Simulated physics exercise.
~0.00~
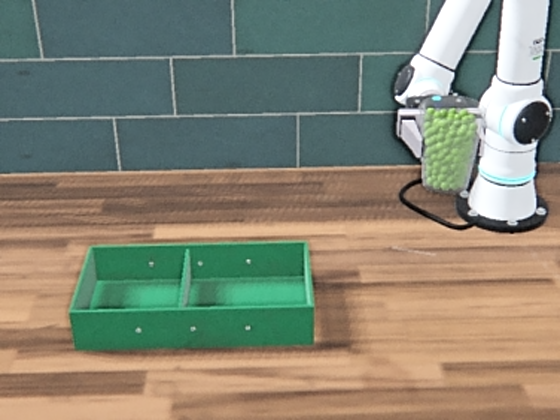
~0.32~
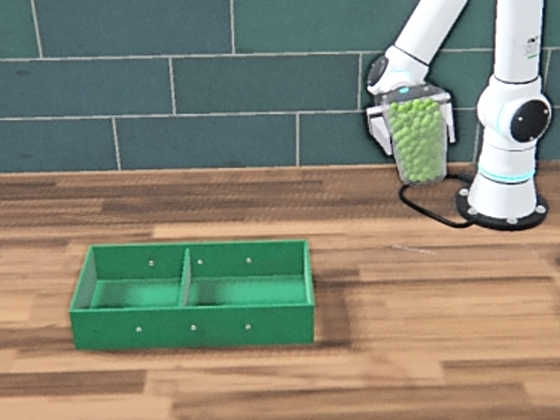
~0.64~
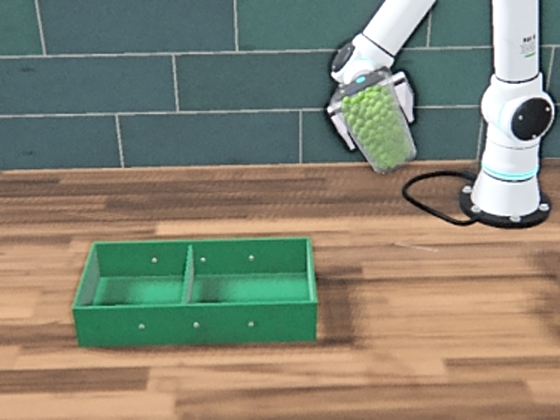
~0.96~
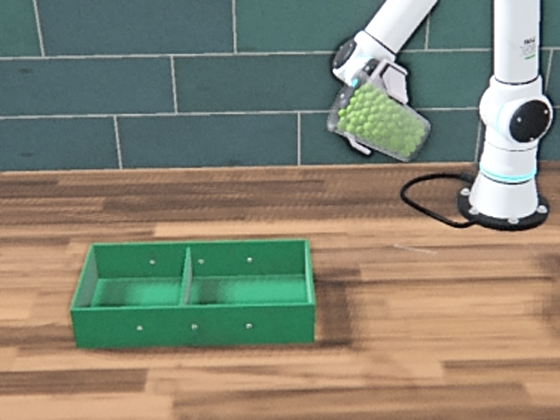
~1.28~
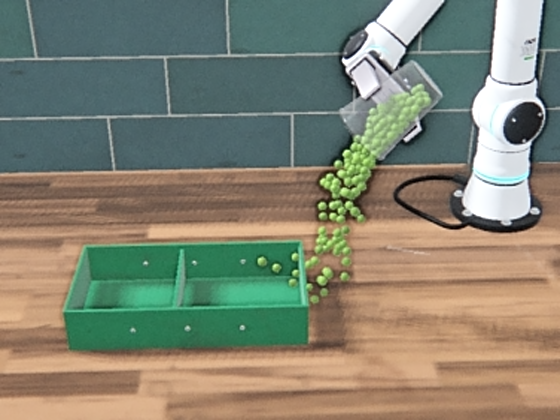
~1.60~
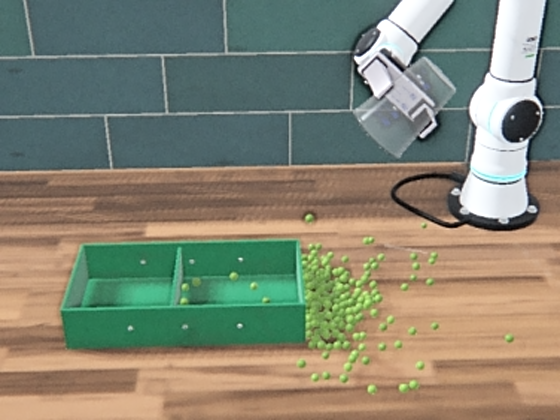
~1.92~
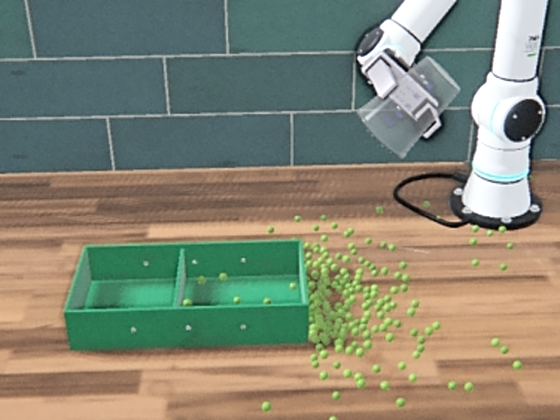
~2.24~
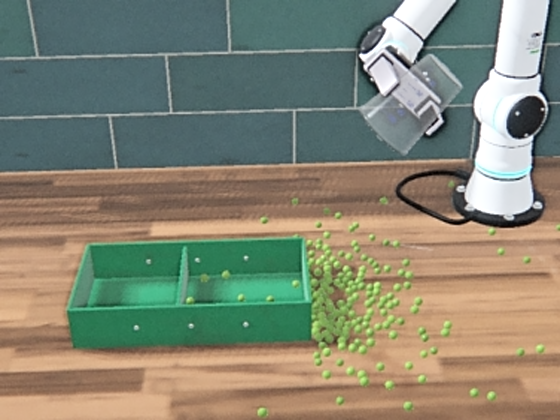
A white robot arm swings left and tips a clear tumbler of green beads, spilling most beside a divided green box.
